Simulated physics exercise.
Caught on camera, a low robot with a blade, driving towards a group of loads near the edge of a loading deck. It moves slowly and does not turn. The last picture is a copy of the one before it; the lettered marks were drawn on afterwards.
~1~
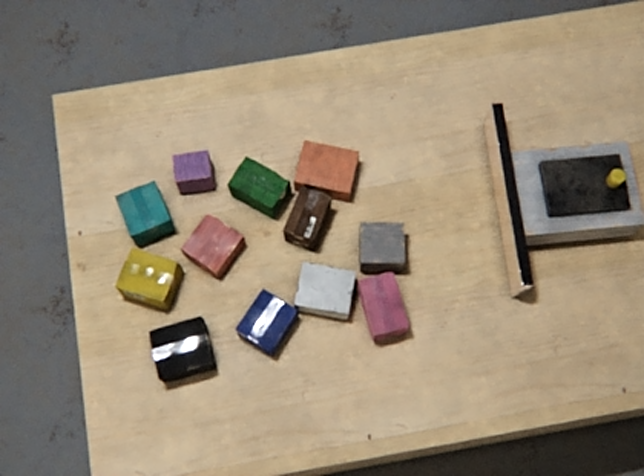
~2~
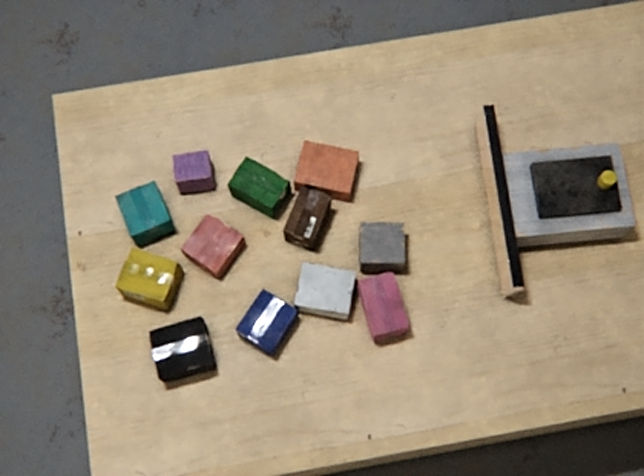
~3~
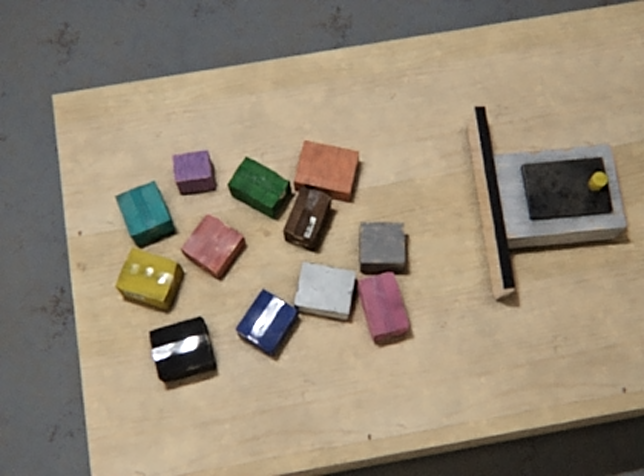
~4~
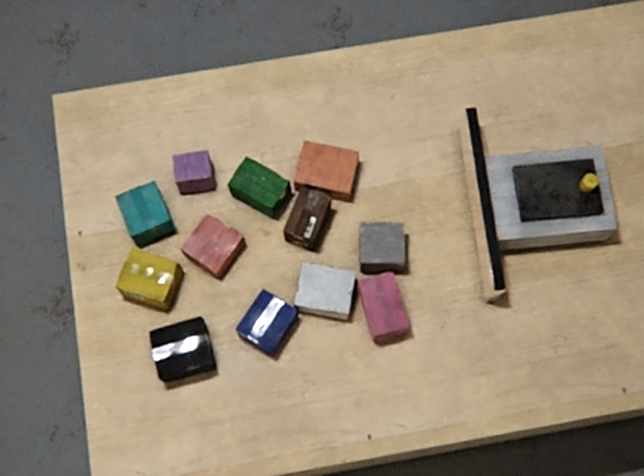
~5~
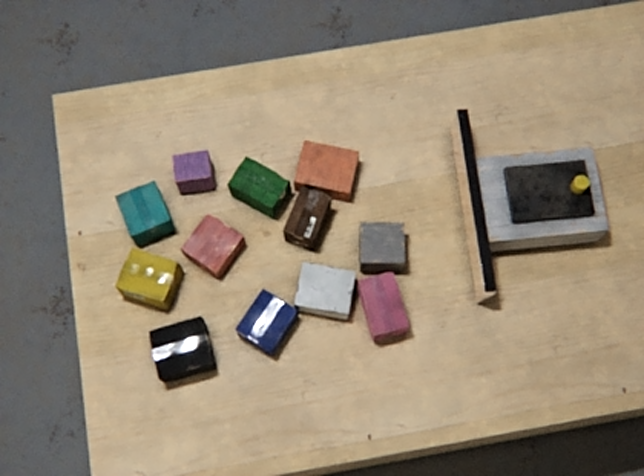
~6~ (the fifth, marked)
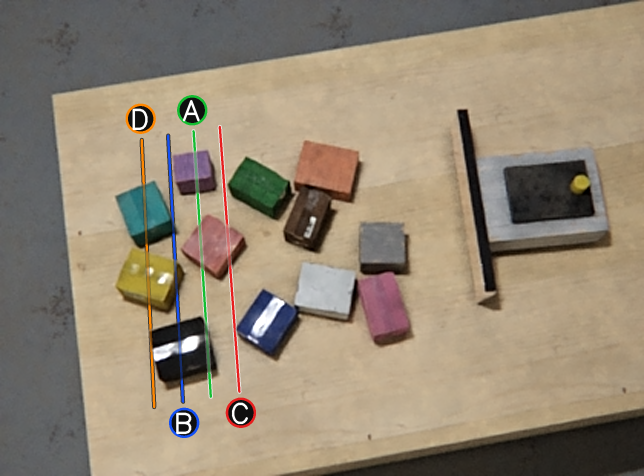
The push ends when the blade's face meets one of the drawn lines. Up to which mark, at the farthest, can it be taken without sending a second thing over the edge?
Stop at A.
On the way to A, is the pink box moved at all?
By then, yes.
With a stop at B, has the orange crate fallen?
By then, no.
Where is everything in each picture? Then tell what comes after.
The first frame shows black box (182, 350); red crate (214, 246); grey crate (382, 247).
The second frame shows robot (570, 187); turquoise box (146, 214).
The third frame shows robot (560, 188); yellow parcel (151, 279).
The fourth frame shows robot (551, 190); green box (260, 188).
The fifth frame shows robot (543, 191); pink box (382, 307); white crate (325, 291); purple crate (194, 173).
On the marked copy, A at (202, 258); B at (175, 263); C at (229, 253); D at (148, 267).
With A. Early on, robot (445, 208); pink box (362, 309); blue parcel (264, 326).
Further on, robot (346, 225); turquoise box (138, 214); black box (169, 356).
At the end, robot (269, 238); black box (92, 375); yellow parcel (88, 292); none fallen.
As for the rest, B drops three; C is within the limit but short; D drops three.
